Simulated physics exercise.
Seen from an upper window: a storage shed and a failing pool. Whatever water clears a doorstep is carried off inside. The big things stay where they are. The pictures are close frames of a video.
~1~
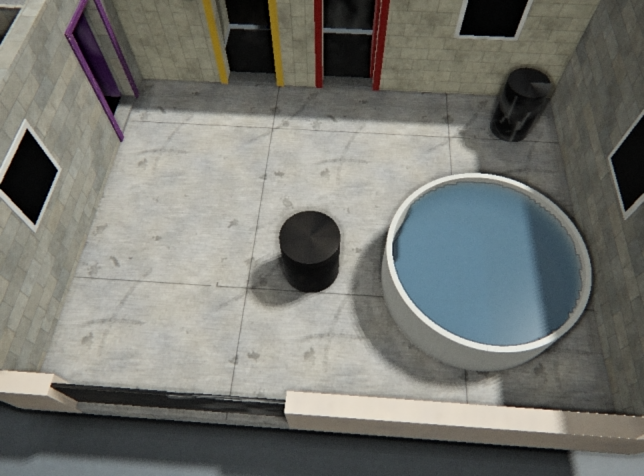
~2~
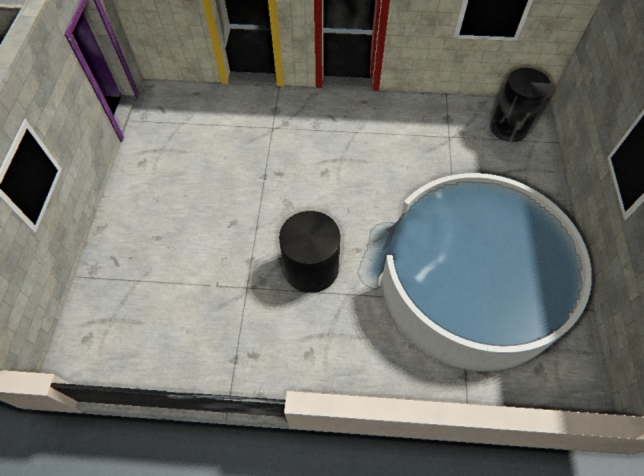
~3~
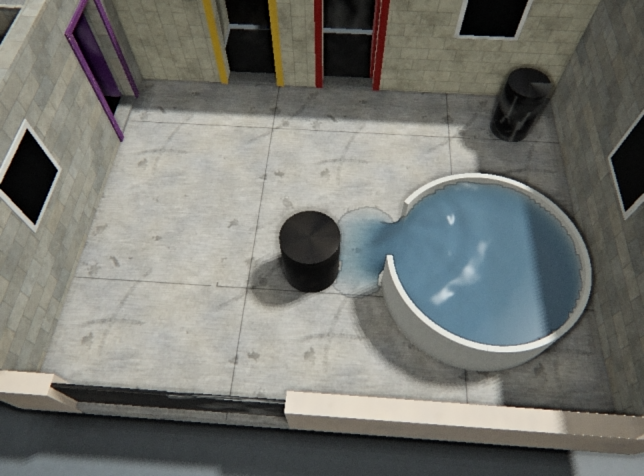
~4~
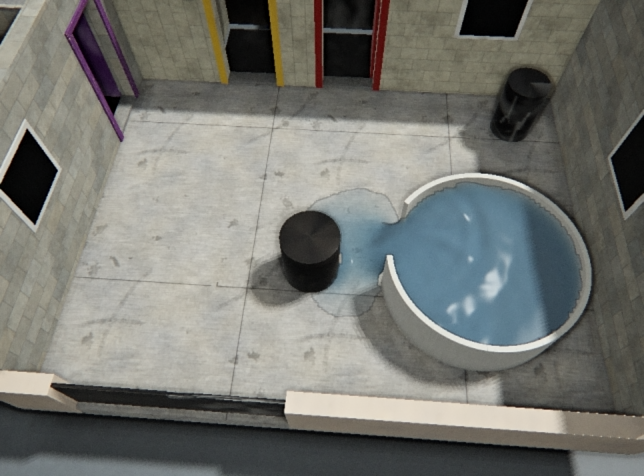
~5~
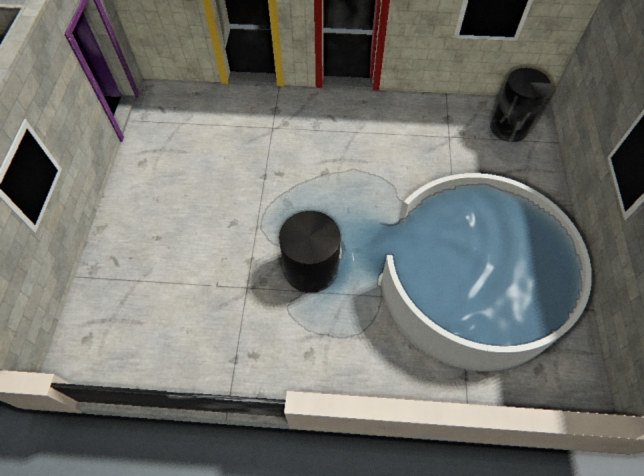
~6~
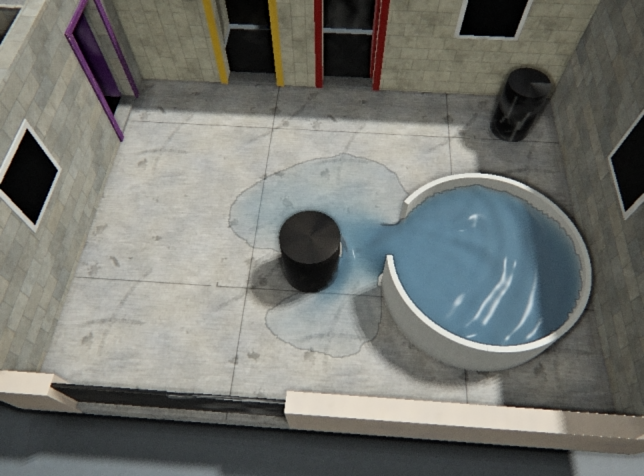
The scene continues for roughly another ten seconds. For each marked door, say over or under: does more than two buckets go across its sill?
Purple door: Over, red door: Over, yellow door: Over.
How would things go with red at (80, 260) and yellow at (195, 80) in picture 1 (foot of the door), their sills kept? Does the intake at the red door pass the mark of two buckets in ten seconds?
The red door overflows.
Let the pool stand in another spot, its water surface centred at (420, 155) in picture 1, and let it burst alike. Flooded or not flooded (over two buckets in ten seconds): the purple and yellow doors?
I'd say purple door crosses the threshold while yellow door crosses the threshold.
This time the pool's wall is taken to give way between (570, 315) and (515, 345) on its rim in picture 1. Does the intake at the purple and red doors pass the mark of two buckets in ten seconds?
As for the purple door, it overshoots; as for the red door, it sits short of it.
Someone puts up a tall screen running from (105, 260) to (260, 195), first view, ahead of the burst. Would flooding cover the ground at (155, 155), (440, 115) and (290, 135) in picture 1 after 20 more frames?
Lab note - point 1: Inundated; point 2: Parched; point 3: Inundated.
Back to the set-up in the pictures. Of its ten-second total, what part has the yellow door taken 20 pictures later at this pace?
Some 35 per cent.
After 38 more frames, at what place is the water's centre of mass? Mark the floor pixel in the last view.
About (321, 235).
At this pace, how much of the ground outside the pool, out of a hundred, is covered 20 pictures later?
70 %, roughly.
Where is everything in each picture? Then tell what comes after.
Still water in the pool at (486, 257), in the first picture.
The front is at (372, 284), out from the gap at (391, 248), in the second picture.
The front is at (354, 215), out from the gap at (390, 249), in the third picture.
The front is at a hidden place, out from the gap at (390, 249), in the fourth picture.
Water pours out at (390, 249) and has run to (272, 210), in the fifth picture.
The front is at (238, 205), out from the gap at (391, 248), in the sixth picture.
A moment on, water covers 35 % of the floor; the purple door not reached, the red door not reached, the yellow door not reached.
Next, water covers 55 % of the floor; the purple door under two buckets in, the red door wet at the sill, nothing in, the yellow door under two buckets in.
Then, water covers 70 % of the floor; the purple door over two buckets in, the red door over two buckets in, the yellow door far over two buckets in.
Later, water covers 80 % of the floor; the purple door far over two buckets in, the red door over two buckets in, the yellow door far over two buckets in.
In the end, water covers 95 % of the floor; the purple door far over two buckets in, the red door over two buckets in, the yellow door far over two buckets in.
